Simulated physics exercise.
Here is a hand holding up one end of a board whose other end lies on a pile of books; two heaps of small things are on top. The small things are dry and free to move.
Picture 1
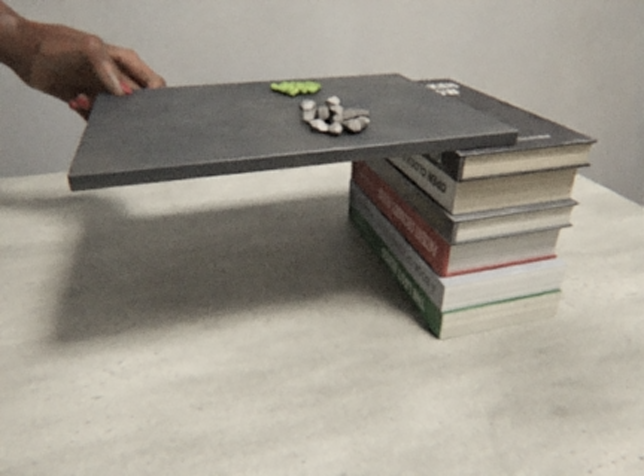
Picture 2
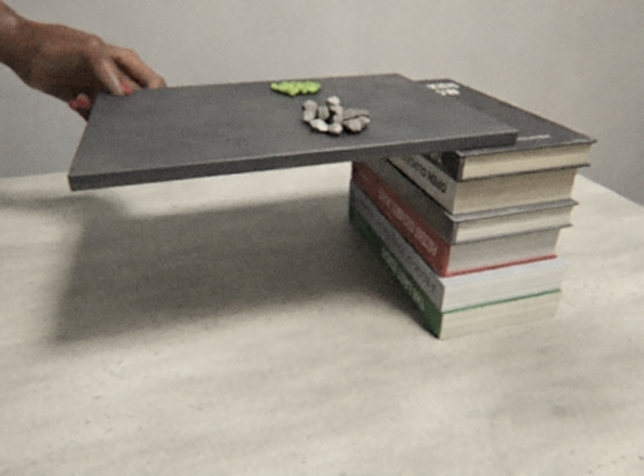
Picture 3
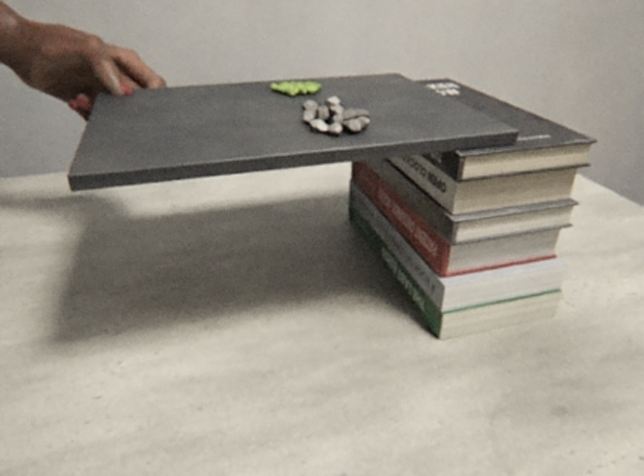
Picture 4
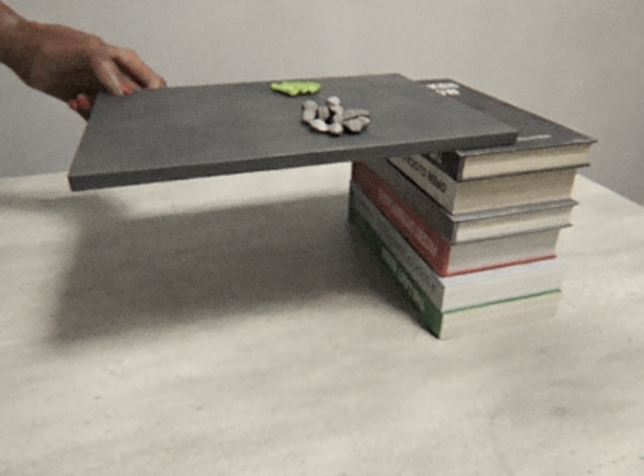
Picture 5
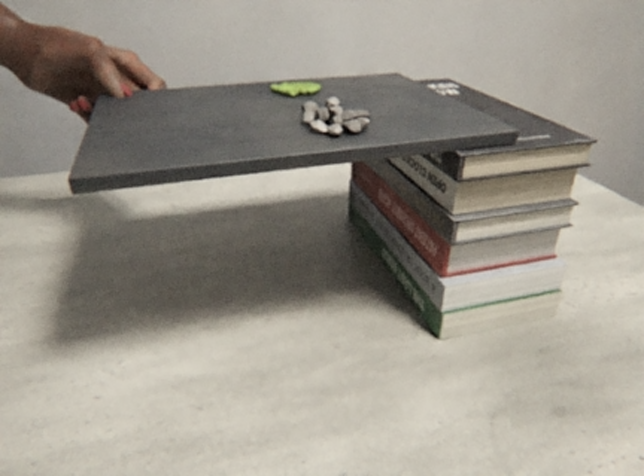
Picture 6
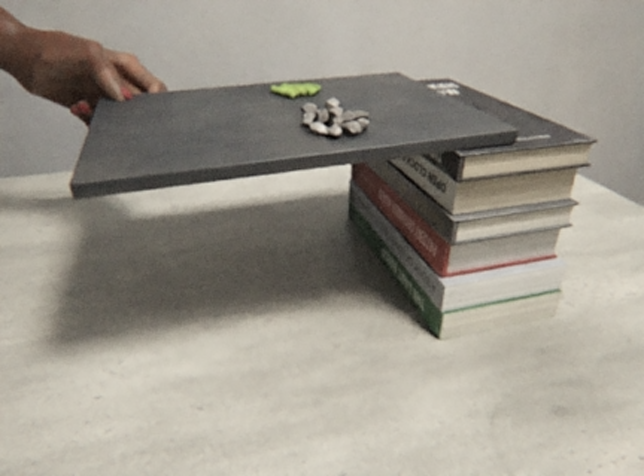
The clip opens on a hand at the left holding up one end of a dark board, its other end resting on a tall pile of books, with small grey stones and a green heap on top. The held end then dips very slightly, while both heaps stay in place on the board.
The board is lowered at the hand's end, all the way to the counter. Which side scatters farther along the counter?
The longer run belongs to the back handful.
Then, 0.66 s on from there, board sloping at 15°; front handful the whole lot still on the board; back handful the whole lot still on the board.
Then, 1.37 s on from there, board sloping at 32°; front handful the whole lot still on the board; back handful mostly up to a board's length out.
Then, 2.20 s on from there, board resting at 40°; front handful mostly less than half a board's length out; back handful mostly one to two board lengths out.
In the end, board resting at 40°; front handful mostly less than half a board's length out; back handful mostly one to two board lengths out; the back handful has gone farther.
